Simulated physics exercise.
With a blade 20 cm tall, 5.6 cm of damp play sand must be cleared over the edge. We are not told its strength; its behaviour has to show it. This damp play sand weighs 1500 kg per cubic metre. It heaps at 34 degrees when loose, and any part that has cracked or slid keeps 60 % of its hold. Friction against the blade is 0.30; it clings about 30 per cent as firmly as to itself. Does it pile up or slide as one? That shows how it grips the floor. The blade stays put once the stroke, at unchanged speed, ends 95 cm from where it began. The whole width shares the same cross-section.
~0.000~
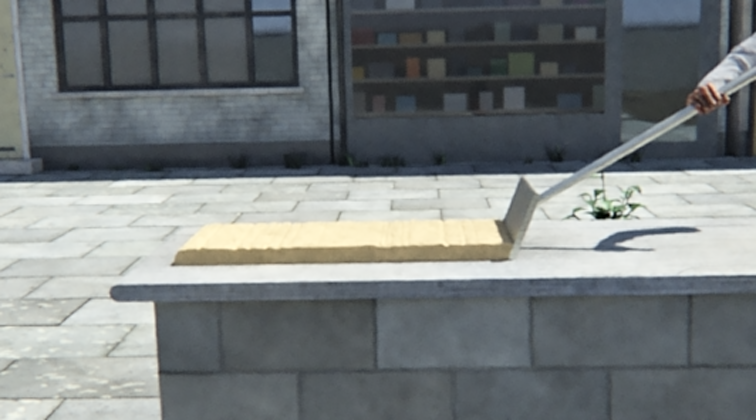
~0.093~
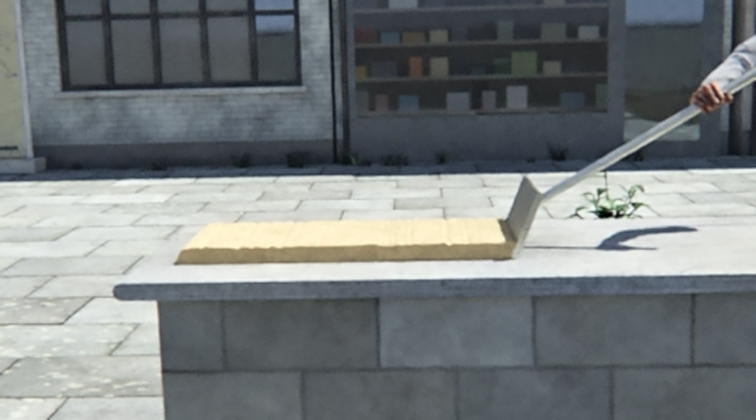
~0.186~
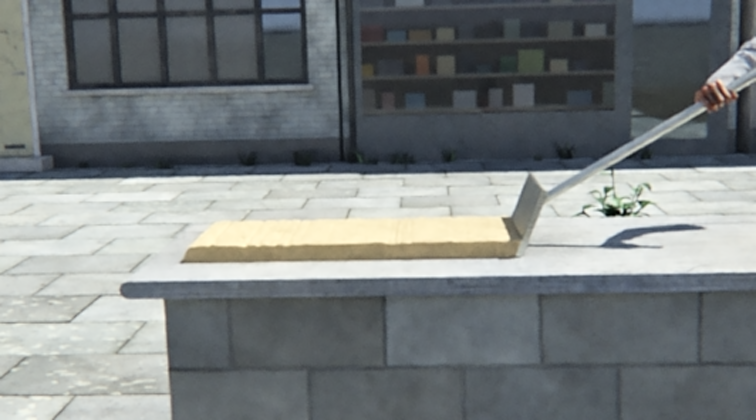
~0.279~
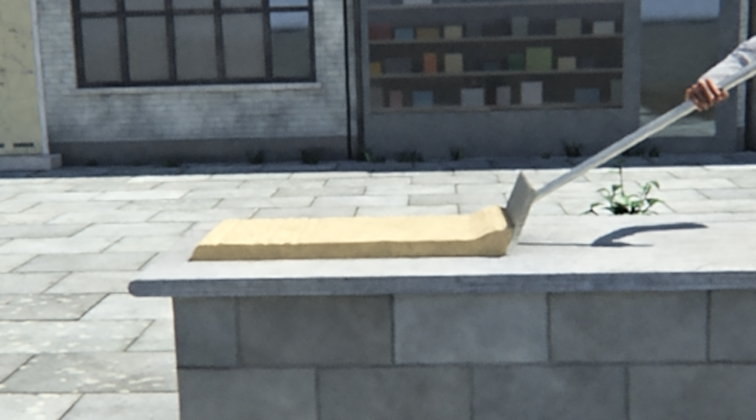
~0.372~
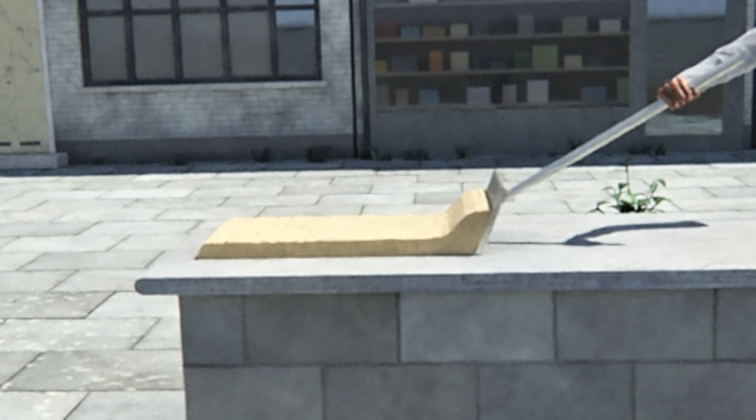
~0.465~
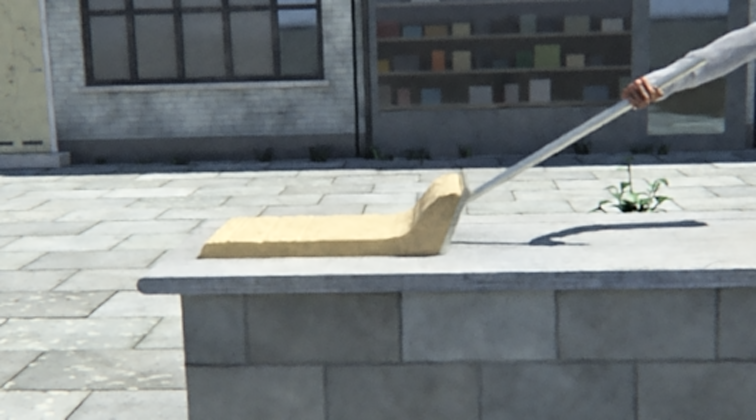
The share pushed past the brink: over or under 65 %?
It comes out short of 65 per cent.
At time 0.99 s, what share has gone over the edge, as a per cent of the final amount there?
Roughly 0 per cent.
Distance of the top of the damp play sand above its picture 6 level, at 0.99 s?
Roughly 6 centimetres, give or take.
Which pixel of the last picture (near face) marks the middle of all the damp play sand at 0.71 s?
Look near (303, 231) in the final picture.
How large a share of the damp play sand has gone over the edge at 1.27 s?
The figure is about 30 per cent.
By 0.71 s, 0 % has gone over the edge.
By 0.99 s, 0 % has gone over the edge.
By 1.27 s, 29 % has gone over the edge.
By 1.56 s, 56 % has gone over the edge.
By 1.80 s, at the end, 57 % has gone over the edge.
